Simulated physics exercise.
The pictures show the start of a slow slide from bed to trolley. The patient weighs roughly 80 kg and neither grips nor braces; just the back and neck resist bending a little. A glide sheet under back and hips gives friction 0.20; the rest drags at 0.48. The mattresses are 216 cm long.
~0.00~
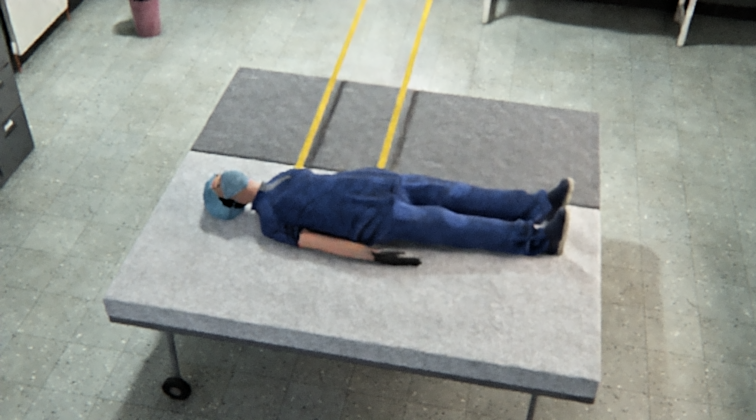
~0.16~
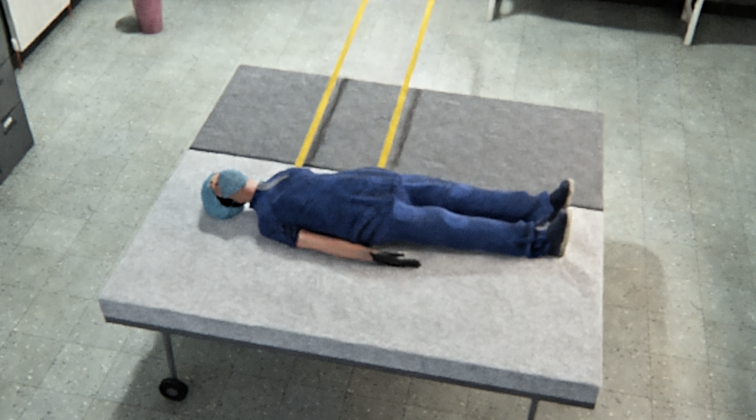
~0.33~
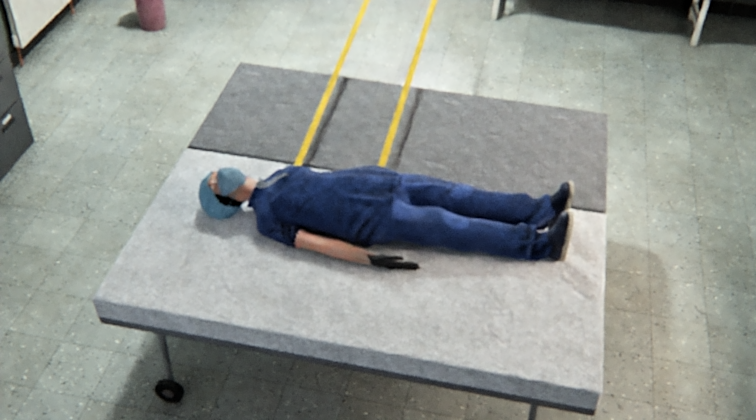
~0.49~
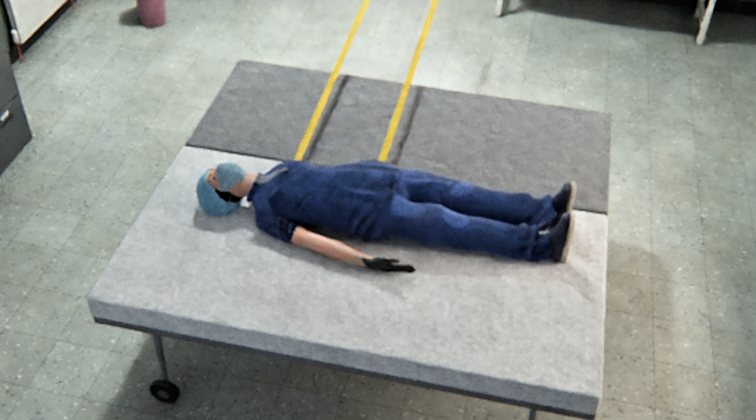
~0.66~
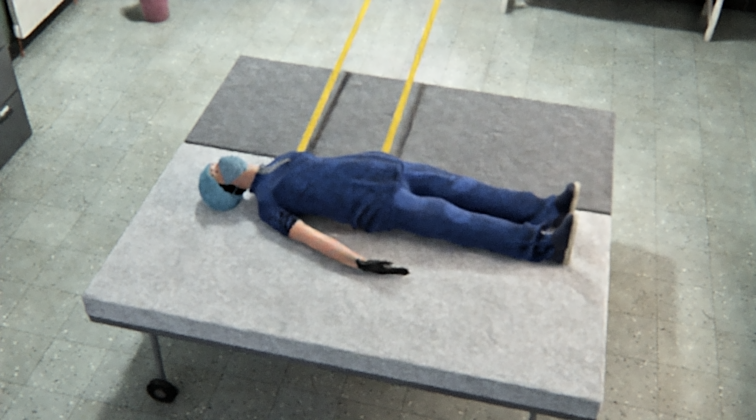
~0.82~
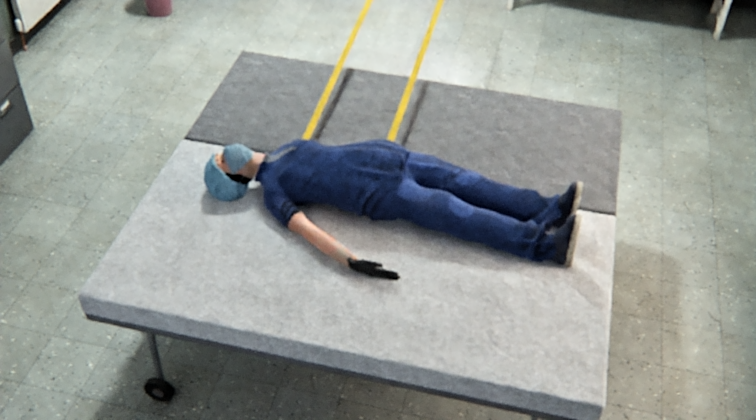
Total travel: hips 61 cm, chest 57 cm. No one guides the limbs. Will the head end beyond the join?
The head crosses the join.
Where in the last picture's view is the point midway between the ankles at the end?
Near (537, 213).
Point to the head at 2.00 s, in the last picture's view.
At about (256, 126).
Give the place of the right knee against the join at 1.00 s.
Some 28 cm short of it.
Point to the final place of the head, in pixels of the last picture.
Near (256, 126).
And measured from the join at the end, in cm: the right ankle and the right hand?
Right ankle 32 short, right hand 56 short.
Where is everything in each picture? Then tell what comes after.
Head (224, 195), right ankle (545, 241), right knee (457, 229); pull at the hips 0 cm, in the first picture.
Head (222, 194), right ankle (546, 243), right knee (457, 231); pull at the hips 0 cm, in the second picture.
Head (219, 194), right ankle (547, 246), right knee (457, 232); pull at the hips 2 cm, in the third picture.
Head (218, 191), right ankle (548, 247), right knee (457, 230); pull at the hips 6 cm, in the fourth picture.
Head (220, 185), right ankle (551, 248), right knee (459, 225); pull at the hips 12 cm, in the fifth picture.
Head (225, 175), right ankle (554, 249), right knee (463, 219); pull at the hips 20 cm, in the sixth picture.
After 1.00 s the head is 22 cm short of the join, near (233, 164) in the last picture's view.
After 1.50 s the head is 1 cm past the join, near (250, 135) in the last picture's view.
After 2.00 s the head is 9 cm past the join, near (256, 126) in the last picture's view; the right ankle 30 cm short of the join.
Final state at 2.6 s, head crosses the join; left hand crosses the join; right hand stops short of the join; right ankle stops short of the join; right knee stops short of the join.
